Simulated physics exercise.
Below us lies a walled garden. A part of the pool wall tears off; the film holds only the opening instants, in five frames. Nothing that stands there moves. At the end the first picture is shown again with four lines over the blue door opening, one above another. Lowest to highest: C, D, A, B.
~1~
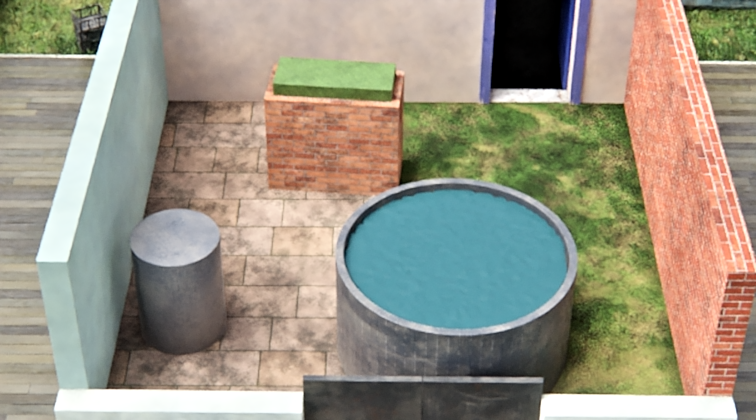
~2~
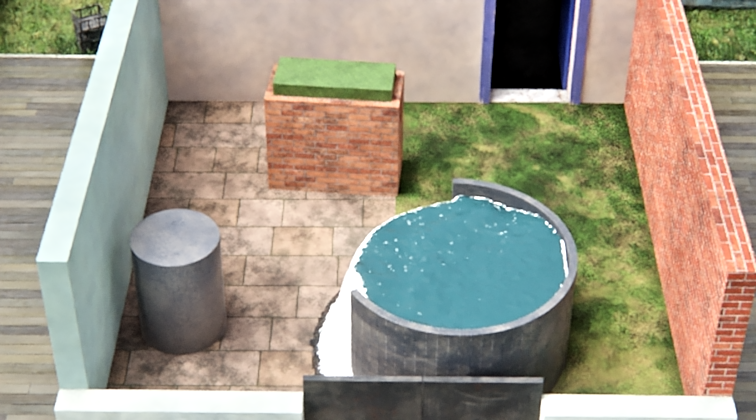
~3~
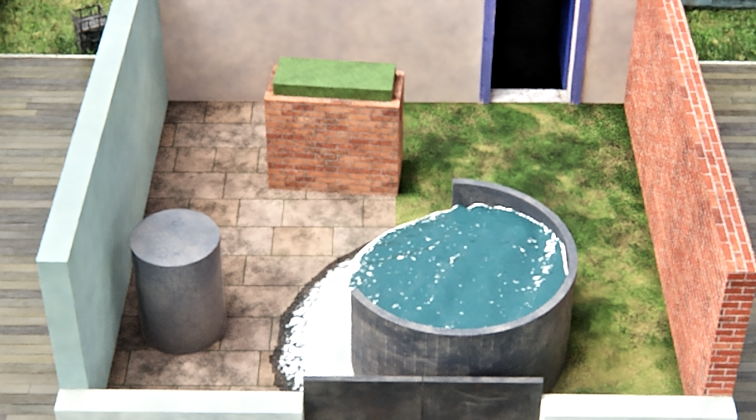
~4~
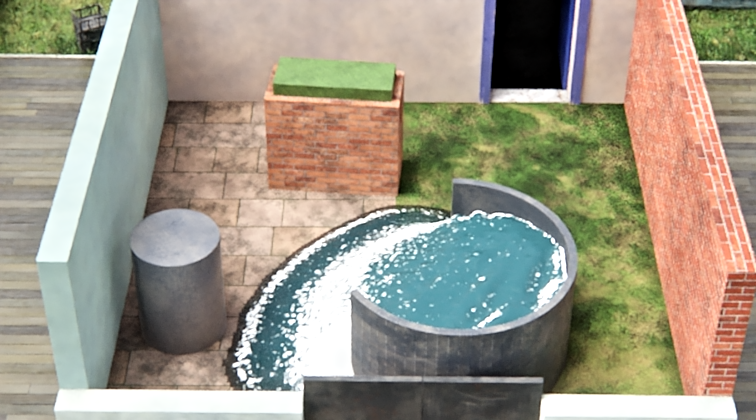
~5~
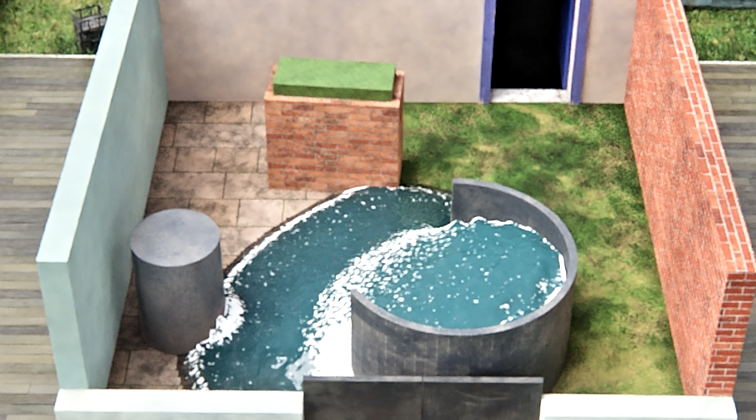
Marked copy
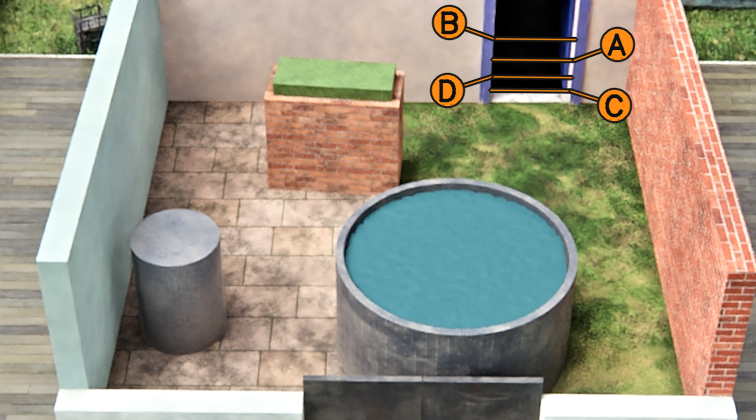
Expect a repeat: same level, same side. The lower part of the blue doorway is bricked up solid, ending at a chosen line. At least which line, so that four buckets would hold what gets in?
C.
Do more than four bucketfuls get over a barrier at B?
No.
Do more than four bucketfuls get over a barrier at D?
No, not at all.
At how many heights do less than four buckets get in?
All of the four.
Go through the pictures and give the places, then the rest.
The first picture shows water in the pool at rest, its middle at (456, 259); foot of the blue doorway at (529, 103); shut gate at (422, 389).
In the second picture, water covers 3 % of the ground, its front hidden from here.
The third picture shows front seen at (298, 354), 7 % of the ground wet.
The fourth picture shows front seen at (264, 358), 15 % of the ground wet.
The fifth picture shows front seen at (205, 353), 25 % of the ground wet.
On the marked copy, A at (533, 60); B at (534, 39); C at (530, 90); D at (531, 77); from the bottom up C, D, A, B.
If A is chosen, nothing gets over.
If B is chosen, nothing gets over.
If C is chosen, a splash gets over, under a bucket.
If D is chosen, nothing gets over.
